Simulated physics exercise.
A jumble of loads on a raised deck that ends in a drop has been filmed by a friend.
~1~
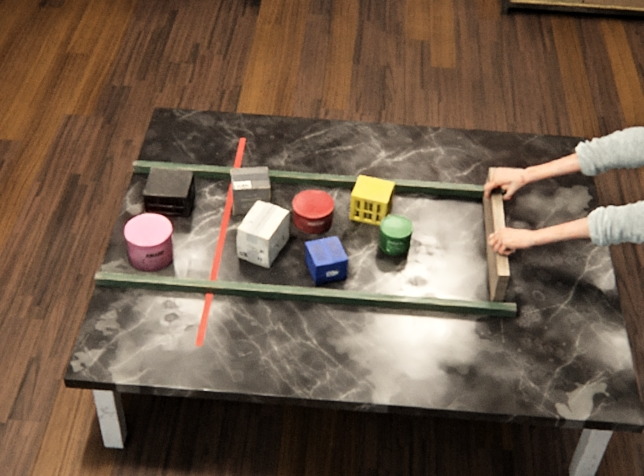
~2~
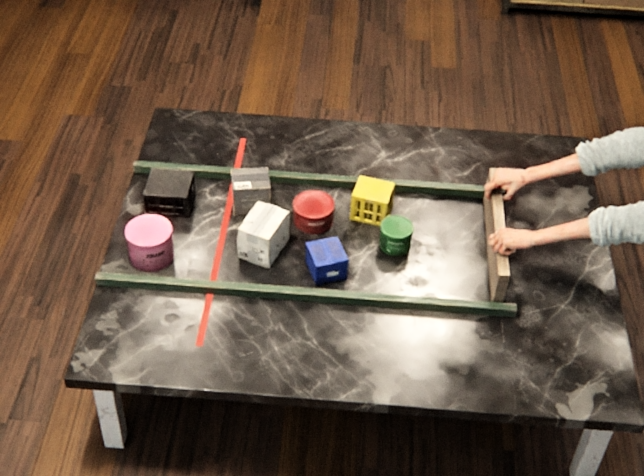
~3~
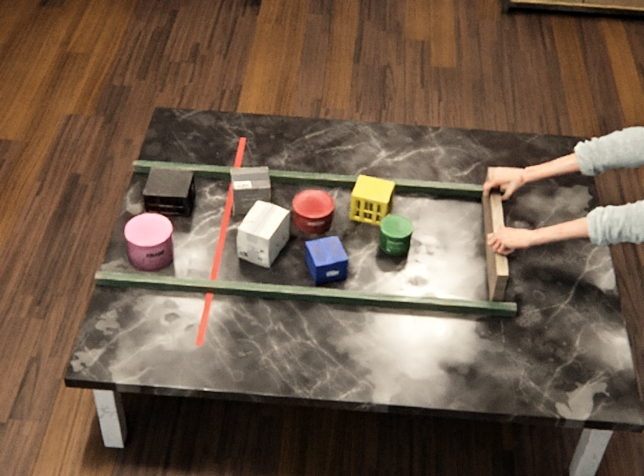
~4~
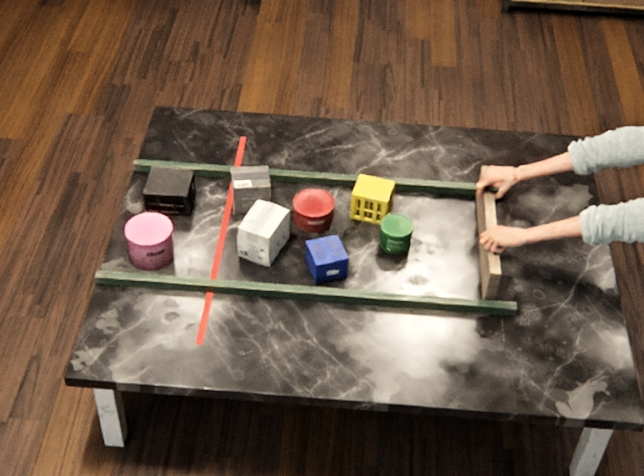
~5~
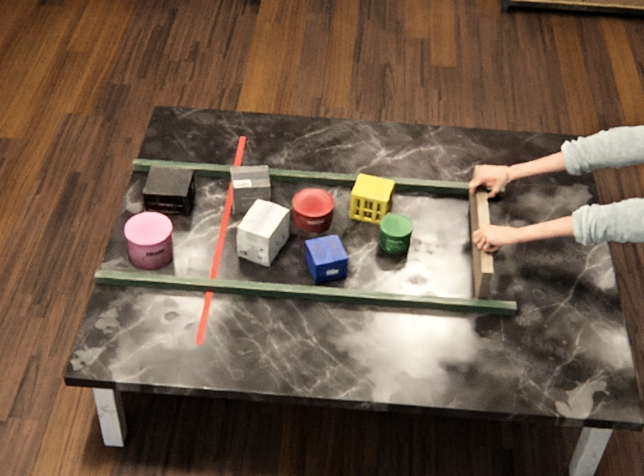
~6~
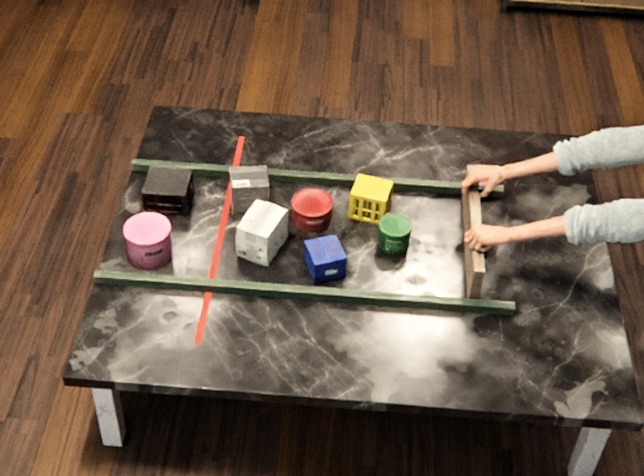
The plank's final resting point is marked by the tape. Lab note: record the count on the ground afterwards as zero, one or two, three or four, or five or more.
Count on ground: Zero.
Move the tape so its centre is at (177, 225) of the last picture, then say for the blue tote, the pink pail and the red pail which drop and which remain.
The blue tote keeps its place; the pink pail is gone; and the red pail keeps its place.
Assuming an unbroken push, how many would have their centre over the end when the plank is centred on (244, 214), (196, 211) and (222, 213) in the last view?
Per position: 0 / 2 / 0.
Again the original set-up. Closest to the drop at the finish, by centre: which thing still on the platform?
The black crate.
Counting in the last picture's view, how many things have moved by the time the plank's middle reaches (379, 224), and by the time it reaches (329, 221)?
At the first spot the count is 2, and at the second it is 5.
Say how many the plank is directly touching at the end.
Count recorded: 3.
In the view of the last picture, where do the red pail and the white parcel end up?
(169, 208), and the other (167, 232).
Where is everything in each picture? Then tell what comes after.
In the first frame, pink pail (150, 243); black crate (170, 192); grey parcel (250, 191); plank (495, 234); tape (223, 230).
In the second frame, black crate (170, 192); yellow crate (372, 201).
In the third frame, grey parcel (251, 191); green pail (396, 235).
In the fourth frame, pink pail (150, 242); red pail (314, 211).
In the fifth frame, black crate (170, 190); blue tote (326, 259).
In the sixth frame, pink pail (149, 241); black crate (168, 190); grey parcel (249, 189); plank (472, 231); tape (222, 229).
Soon after, none off yet; pink pail at rest near (149, 241); black crate at rest near (168, 190); grey parcel at rest near (249, 189).
Then, none off yet; pink pail at rest near (149, 241); black crate at rest near (168, 190); grey parcel moved a little near (239, 187).
Further on, none off yet; pink pail at rest near (149, 241); black crate moved a little near (164, 189); grey parcel moved about its own width near (206, 179).
At rest, the number that fall off is zero.
